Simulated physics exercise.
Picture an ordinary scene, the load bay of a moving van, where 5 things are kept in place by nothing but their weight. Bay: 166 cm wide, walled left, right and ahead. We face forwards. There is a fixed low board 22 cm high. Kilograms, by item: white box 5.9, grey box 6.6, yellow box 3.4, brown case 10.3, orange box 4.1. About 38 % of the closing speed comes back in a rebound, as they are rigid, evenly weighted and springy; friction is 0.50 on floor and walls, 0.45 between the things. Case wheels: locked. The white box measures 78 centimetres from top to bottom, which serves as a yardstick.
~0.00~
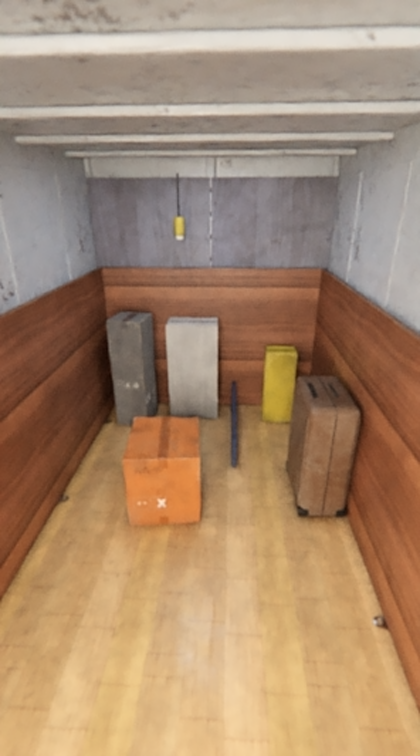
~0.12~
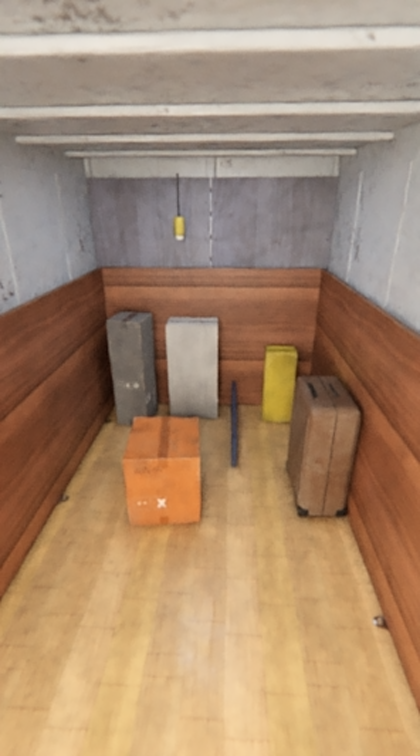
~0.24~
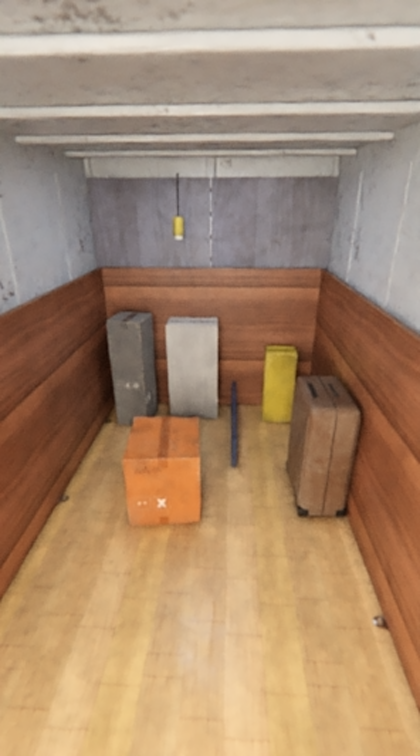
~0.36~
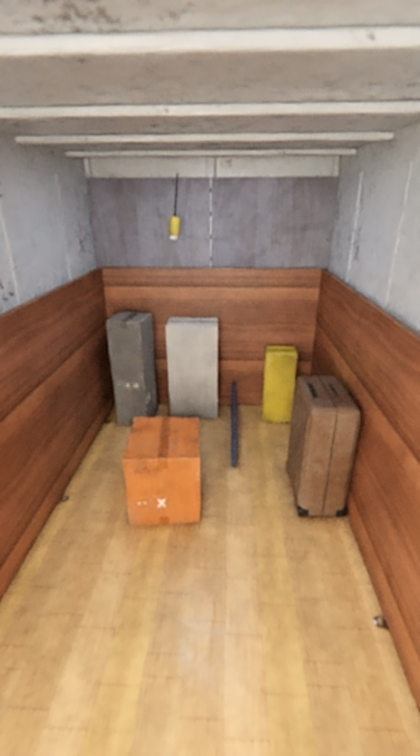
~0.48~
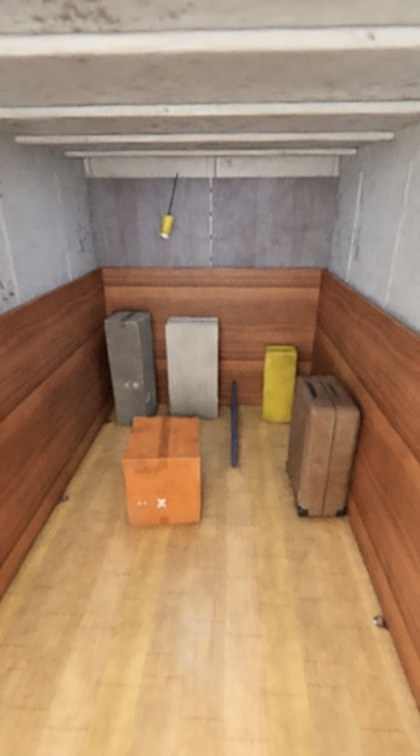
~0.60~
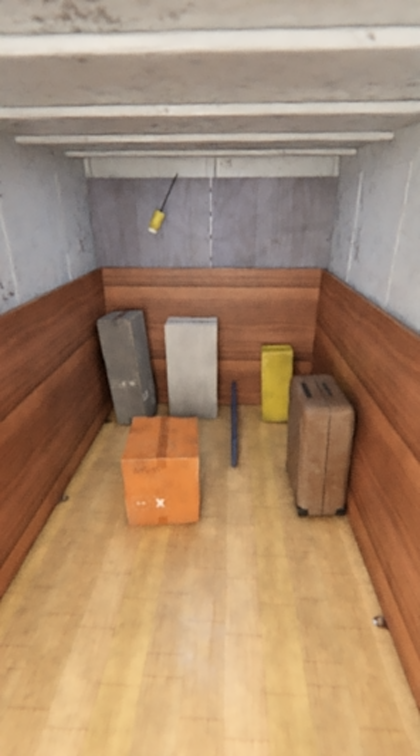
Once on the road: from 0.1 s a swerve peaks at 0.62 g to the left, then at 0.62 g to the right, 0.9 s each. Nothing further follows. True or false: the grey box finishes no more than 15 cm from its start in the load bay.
False.
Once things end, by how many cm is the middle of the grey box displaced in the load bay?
Roughly 64 cm.
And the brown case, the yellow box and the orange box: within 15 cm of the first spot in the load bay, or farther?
Well, the brown case winds up somewhere else; the yellow box remains where it was; and the orange box remains where it was.
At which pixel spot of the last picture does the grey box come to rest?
Around (204, 404).
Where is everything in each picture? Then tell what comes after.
The first picture shows steady run; grey box (134, 370); white box (194, 368).
The second picture shows steady run; brown case (319, 444); orange box (166, 468).
The third picture shows load feels 0.19 g left; white box (194, 368); yellow box (278, 384).
The fourth picture shows load feels 0.36 g left; brown case (319, 444); orange box (166, 468).
The fifth picture shows load feels 0.52 g left; white box (194, 368); yellow box (278, 384).
The sixth picture shows load feels 0.55 g left; grey box (130, 368) 5° off upright; brown case (316, 443) moved 2 cm.
After 1.30 s, load feels 0.41 g right; grey box 7° off upright near (140, 368); brown case on its side; yellow box 45° off upright.
After 1.80 s, load feels 0.14 g right; grey box 25° off upright near (172, 369); brown case on its side; white box 24° off upright.
In the end (3.7 s), toppled in the load bay, grey box and brown case; not toppled but over 15 cm from the start, white box; the other 2 under 15 cm from the start. In the last view, grey box near (204, 404).
